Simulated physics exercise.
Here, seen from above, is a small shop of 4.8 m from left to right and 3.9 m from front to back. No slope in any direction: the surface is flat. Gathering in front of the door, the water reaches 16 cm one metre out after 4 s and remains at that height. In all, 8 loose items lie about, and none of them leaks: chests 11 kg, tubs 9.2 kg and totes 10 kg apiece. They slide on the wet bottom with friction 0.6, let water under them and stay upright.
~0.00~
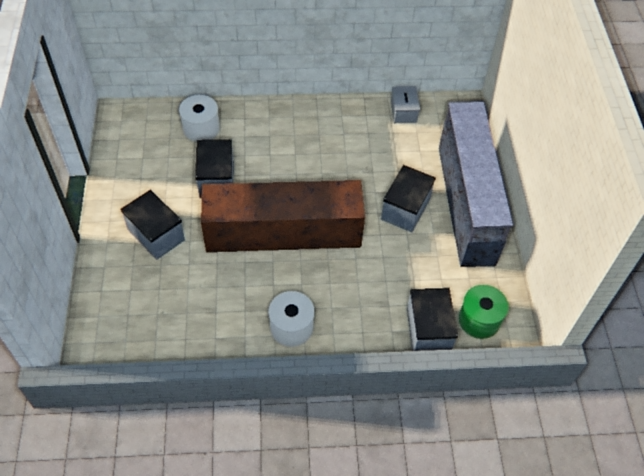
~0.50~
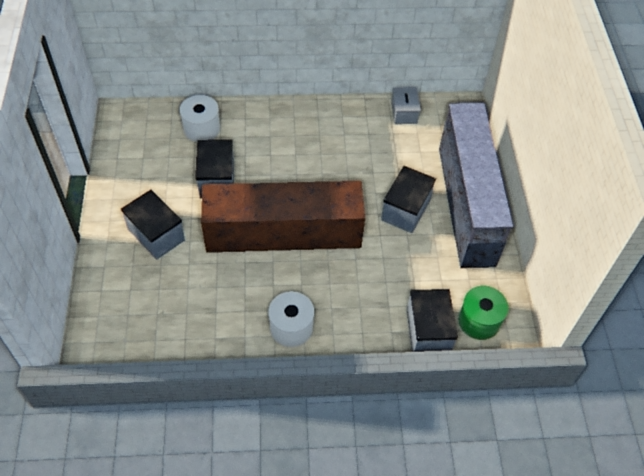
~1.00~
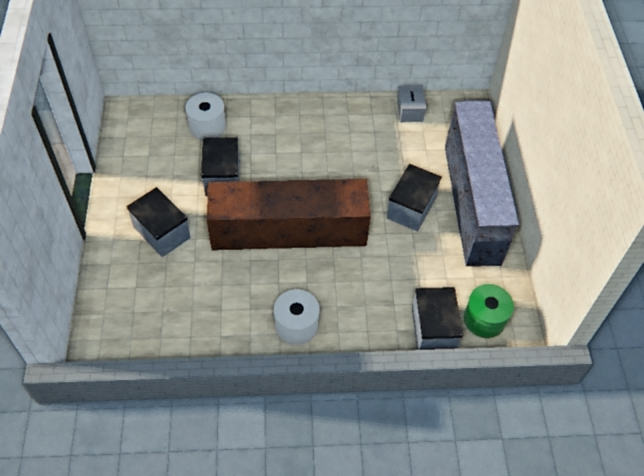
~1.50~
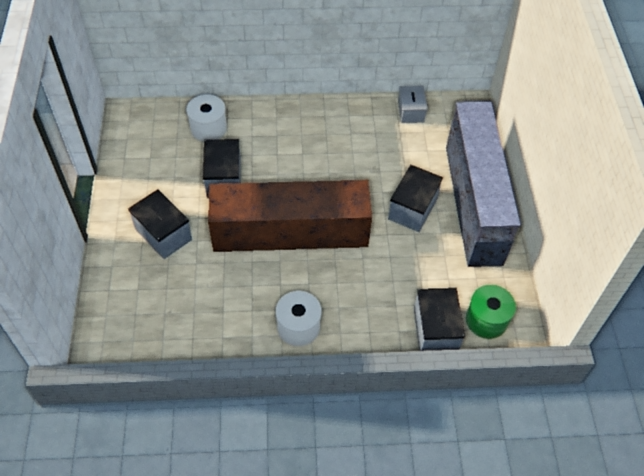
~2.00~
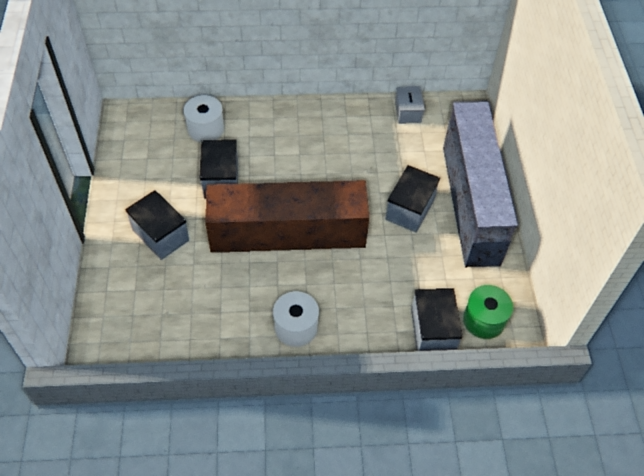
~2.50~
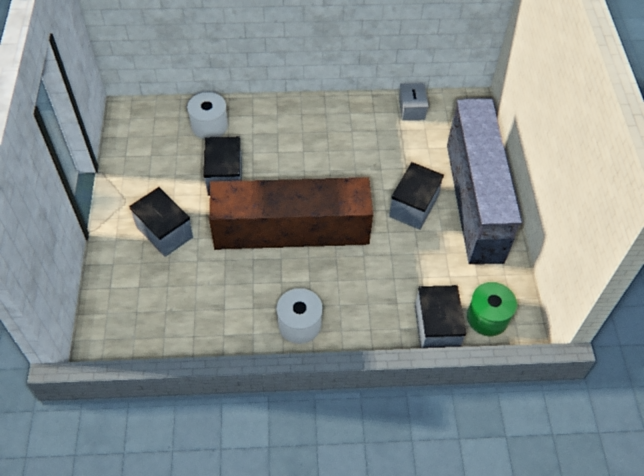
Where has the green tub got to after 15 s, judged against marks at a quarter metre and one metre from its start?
The green tub is short of the quarter-metre mark.
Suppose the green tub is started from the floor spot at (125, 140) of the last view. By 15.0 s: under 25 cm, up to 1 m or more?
Short answer, it keeps close to its start.
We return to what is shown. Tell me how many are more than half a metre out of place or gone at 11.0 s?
The answer is 2.
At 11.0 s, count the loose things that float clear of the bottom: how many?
1 at that moment.
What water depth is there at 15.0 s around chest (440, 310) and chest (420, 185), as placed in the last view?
Roughly 7 and 6 cm.
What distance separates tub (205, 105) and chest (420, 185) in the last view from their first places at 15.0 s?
First 5 cm, then 120 cm.
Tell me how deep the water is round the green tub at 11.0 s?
1 cm or so.
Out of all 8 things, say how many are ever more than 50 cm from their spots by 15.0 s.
By my tally, 3.
After 3.5 s the green tub is near (495, 301), 0.0 m from its start, aground; 0 afloat.
After 6.8 s the green tub is near (495, 301), 0.0 m from its start, aground; 0 afloat.
After 11.0 s the green tub is near (495, 301), 0.0 m from its start, aground; 1 afloat.
After 15.0 s the green tub is near (494, 303), 0.0 m from its start, afloat; 6 afloat.
